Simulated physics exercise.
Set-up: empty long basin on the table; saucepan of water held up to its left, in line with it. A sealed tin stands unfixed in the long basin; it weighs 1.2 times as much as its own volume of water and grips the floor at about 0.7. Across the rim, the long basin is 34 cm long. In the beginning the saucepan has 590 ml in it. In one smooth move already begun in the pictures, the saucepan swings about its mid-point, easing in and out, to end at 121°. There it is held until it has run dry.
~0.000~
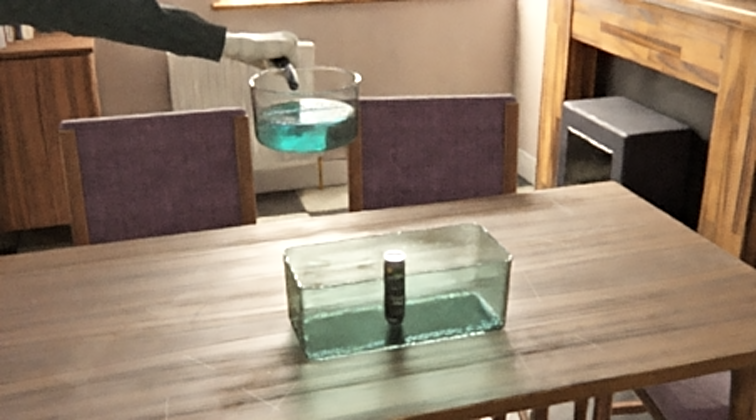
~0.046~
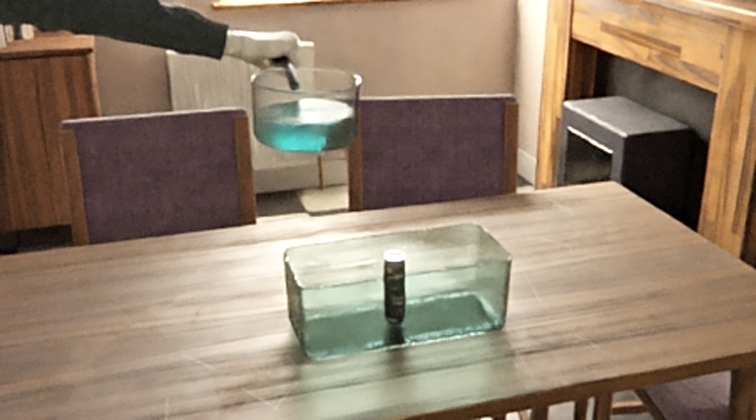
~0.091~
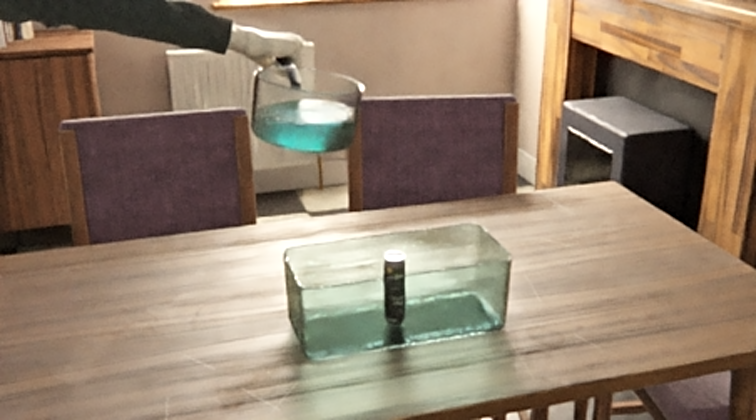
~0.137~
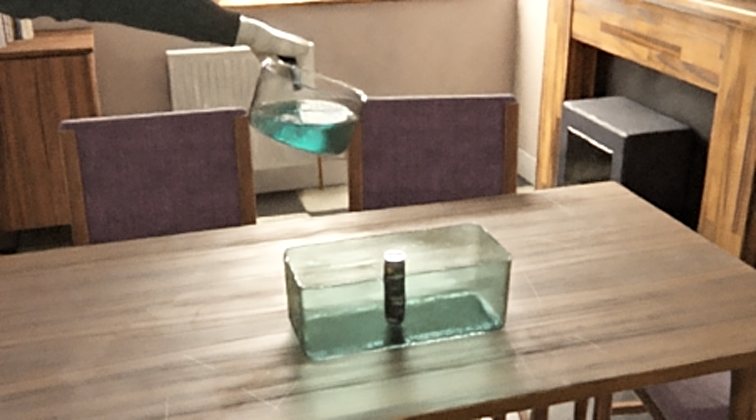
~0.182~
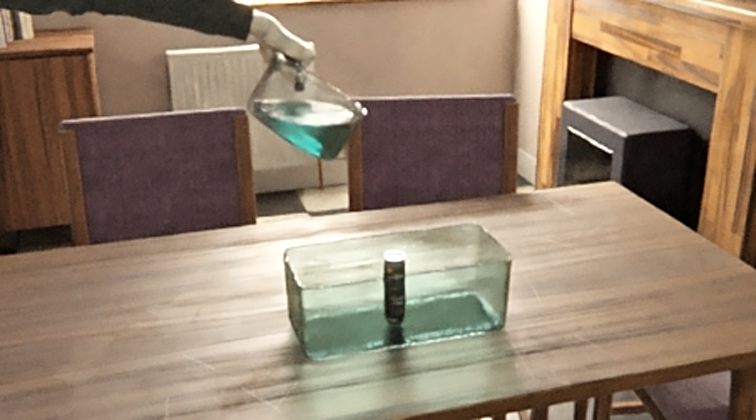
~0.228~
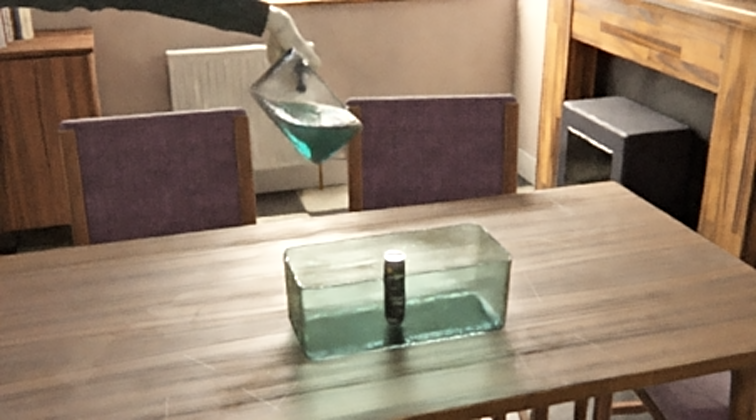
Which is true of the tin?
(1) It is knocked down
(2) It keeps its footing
The answer is 1.
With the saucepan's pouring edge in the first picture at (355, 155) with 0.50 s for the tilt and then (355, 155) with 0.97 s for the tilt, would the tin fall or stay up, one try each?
First it stays on its base; then it stays on its base.
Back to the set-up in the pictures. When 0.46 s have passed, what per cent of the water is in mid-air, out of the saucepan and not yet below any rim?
Near 76 per cent of it all.
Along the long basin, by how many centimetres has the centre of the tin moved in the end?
Looks like roughly 9.5 cm in total.
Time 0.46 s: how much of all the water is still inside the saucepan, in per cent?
Close to 14 percent of the liquid remains at that time.
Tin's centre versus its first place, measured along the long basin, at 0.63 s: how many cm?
I'd put it at around 1 centimetres.
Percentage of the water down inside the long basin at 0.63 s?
About 88 per cent.
Then, 0.46 s in, the tilt is 119° and 14 per cent is still to pour; the tin stands where it began.
Then, 0.63 s in, the tilt is 121° and 1 per cent is still to pour; the tin stands 1 cm from where it began.
Then, 0.81 s in, the tilt is 121° and 0 per cent is still to pour; the tin leans 25°.
Then, 1.00 s in, the tilt is 121° and 0 per cent is still to pour; the tin lies on its side.
Finally, the tin lies on its side.
